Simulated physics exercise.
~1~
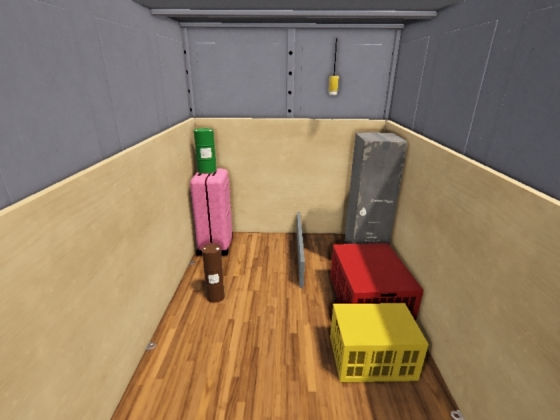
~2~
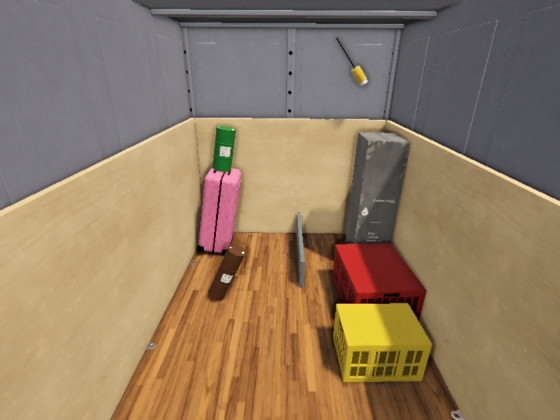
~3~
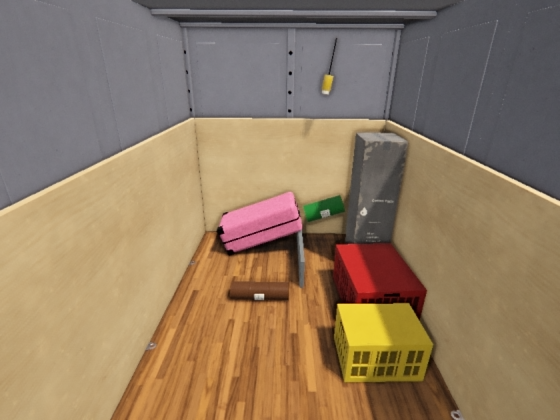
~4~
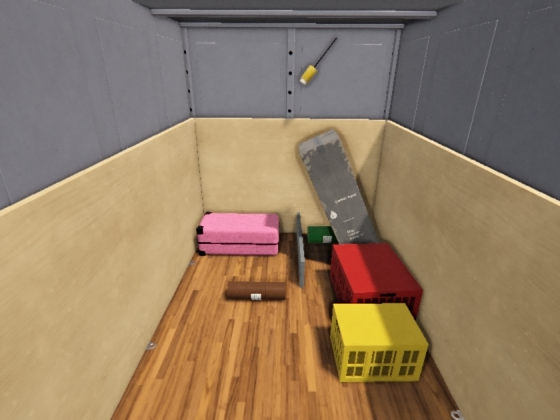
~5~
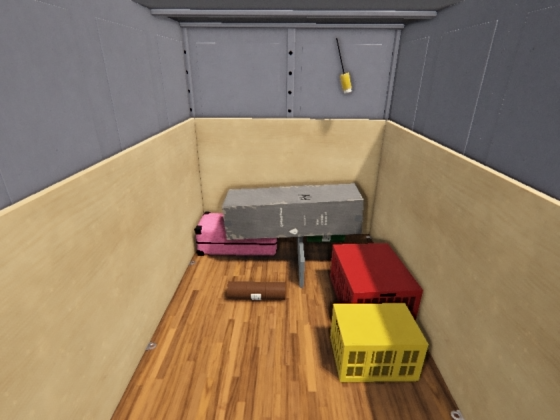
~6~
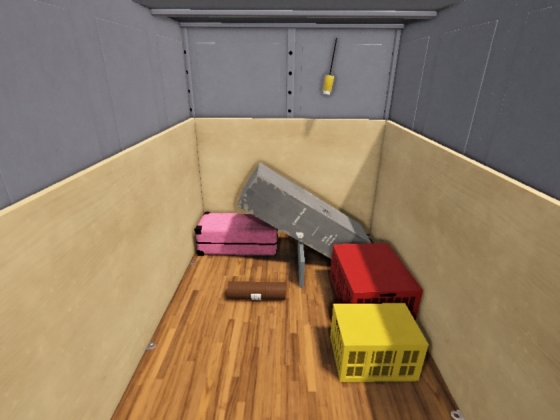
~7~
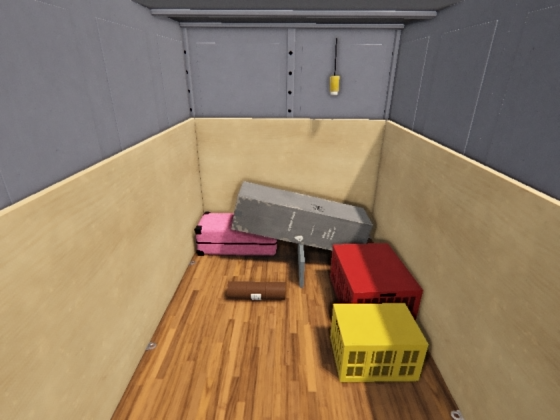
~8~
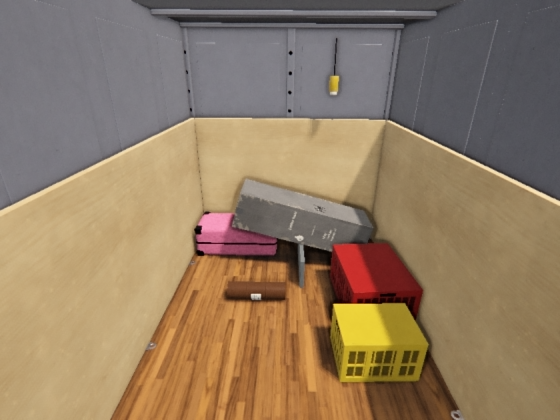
A pink case with a green canister on top stands at the back left of a van's load bay, seen from the open end toward the cab, with a brown canister in front. A tall grey box stands back right, behind red and yellow chests, near a low board. The case and both canisters lean right and topple, the green one dropping beyond the board. The grey box then tips left and falls across the case, rocks up and settles. It ends lying slanted over the case, the green canister hidden, the brown one on its side and the chests still in place.
